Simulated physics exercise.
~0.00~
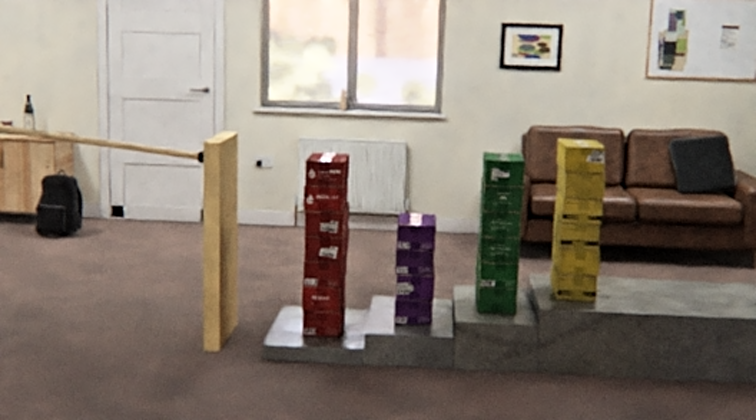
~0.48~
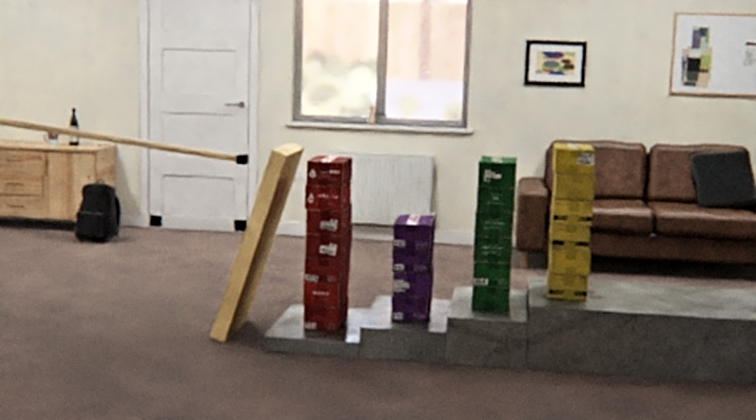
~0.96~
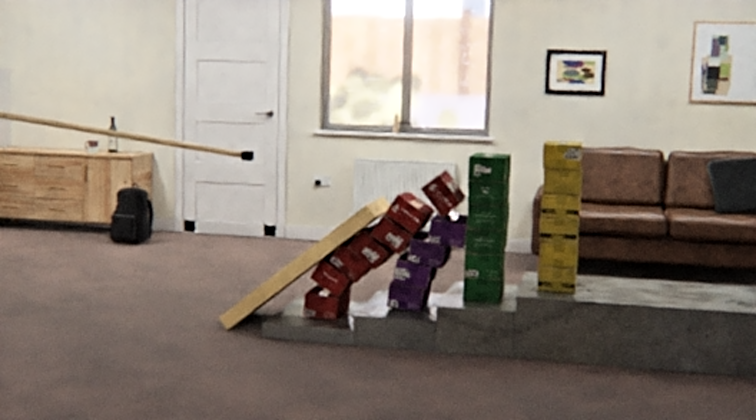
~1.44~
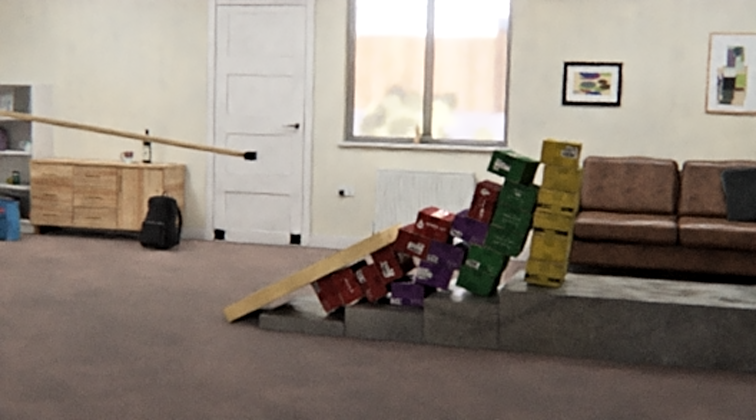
In a living room, a long pole extends towards an upright wooden board, which tips right into a stack of red boxes; the red boxes topple over the purple stack and against the green one, which leans on the yellow stack, leaving the board resting on the heap.
